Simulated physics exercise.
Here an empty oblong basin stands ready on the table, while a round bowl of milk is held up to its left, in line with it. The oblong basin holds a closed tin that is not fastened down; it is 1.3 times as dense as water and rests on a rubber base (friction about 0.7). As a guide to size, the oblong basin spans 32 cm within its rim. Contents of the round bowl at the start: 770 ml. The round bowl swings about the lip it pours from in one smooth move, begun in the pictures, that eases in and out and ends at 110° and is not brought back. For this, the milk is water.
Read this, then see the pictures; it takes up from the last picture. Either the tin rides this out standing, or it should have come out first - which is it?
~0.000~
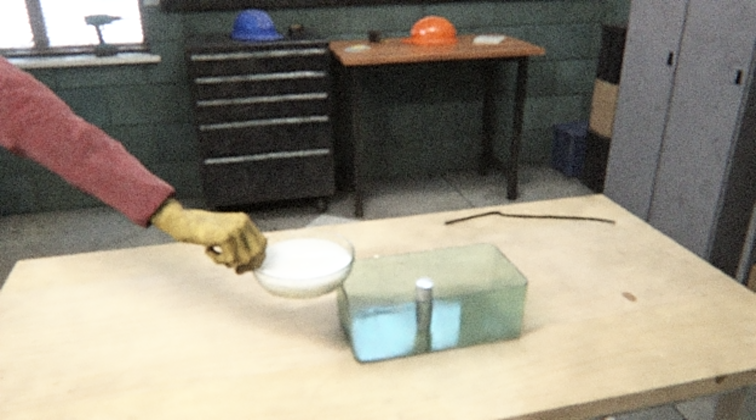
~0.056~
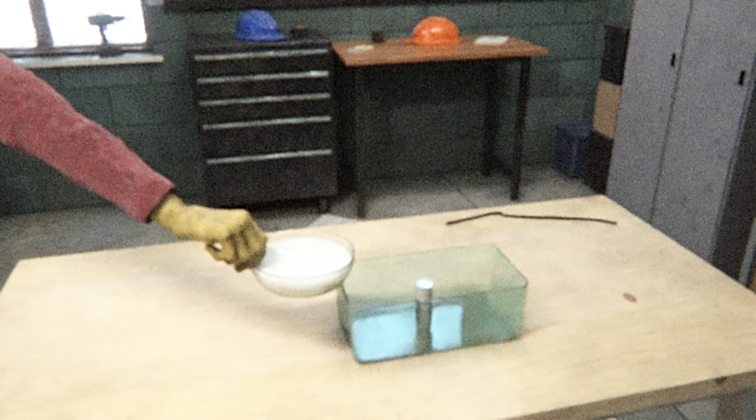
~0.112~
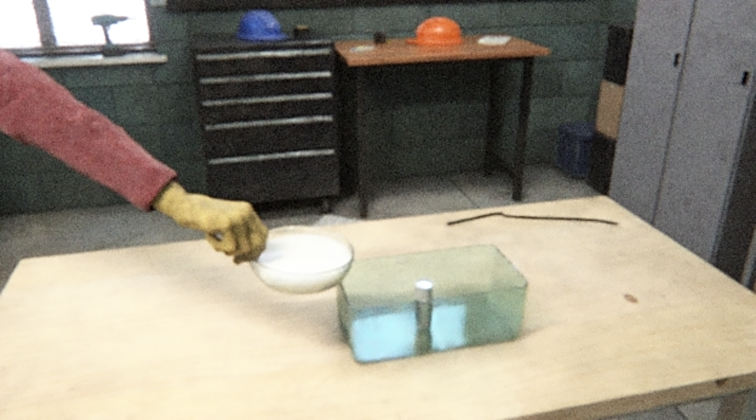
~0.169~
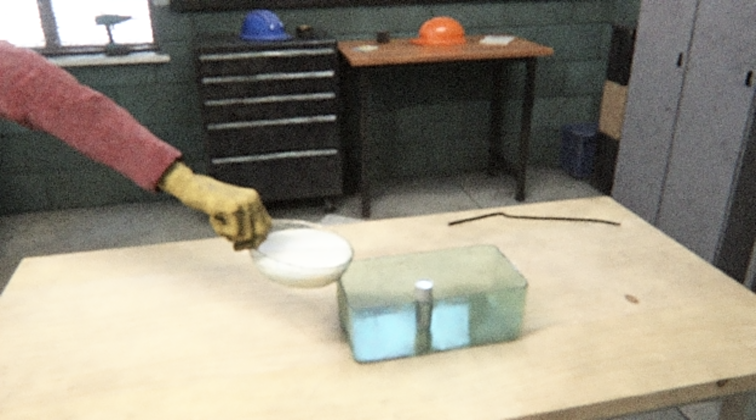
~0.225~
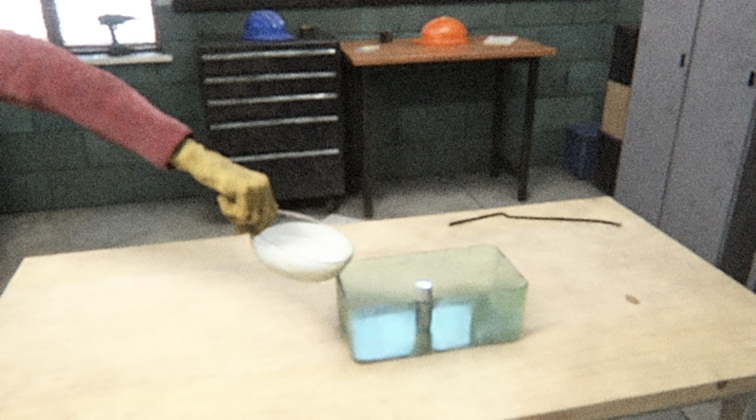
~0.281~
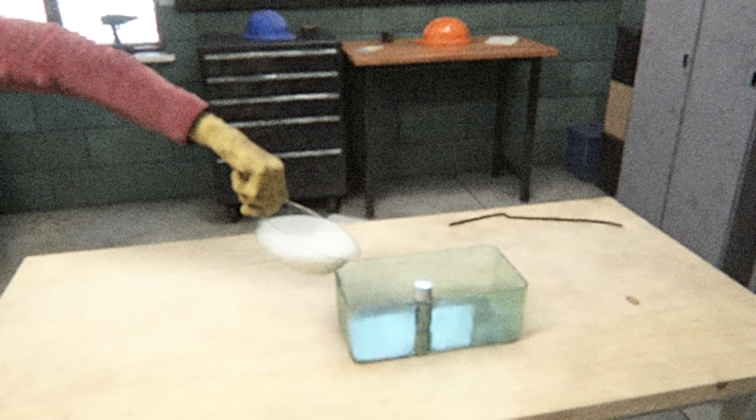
It should have come out.
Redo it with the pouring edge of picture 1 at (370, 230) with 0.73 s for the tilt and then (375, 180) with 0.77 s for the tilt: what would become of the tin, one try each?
Try 1: Still standing; try 2: Still standing.
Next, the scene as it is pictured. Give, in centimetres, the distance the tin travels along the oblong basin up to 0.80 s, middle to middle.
The tin has gone some 6 cm.
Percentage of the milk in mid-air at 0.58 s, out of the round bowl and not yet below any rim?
At that moment, about 46 percent.
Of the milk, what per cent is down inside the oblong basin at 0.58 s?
46 %, more or less.
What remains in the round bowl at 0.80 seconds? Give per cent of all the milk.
0 %.
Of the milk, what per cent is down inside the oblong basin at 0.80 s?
Close to 98 in a hundred.
After 0.58 s the tilt is 94° and 8 per cent is still to pour; the tin stands where it began.
After 0.80 s the tilt is 110° and 0 per cent is still to pour; the tin lies on its side.
After 1.02 s the tilt is 110° and 0 per cent is still to pour; the tin lies on its side.
After 1.27 s the tilt is 110° and 0 per cent is still to pour; the tin lies on its side.
In the end the tin lies on its side.
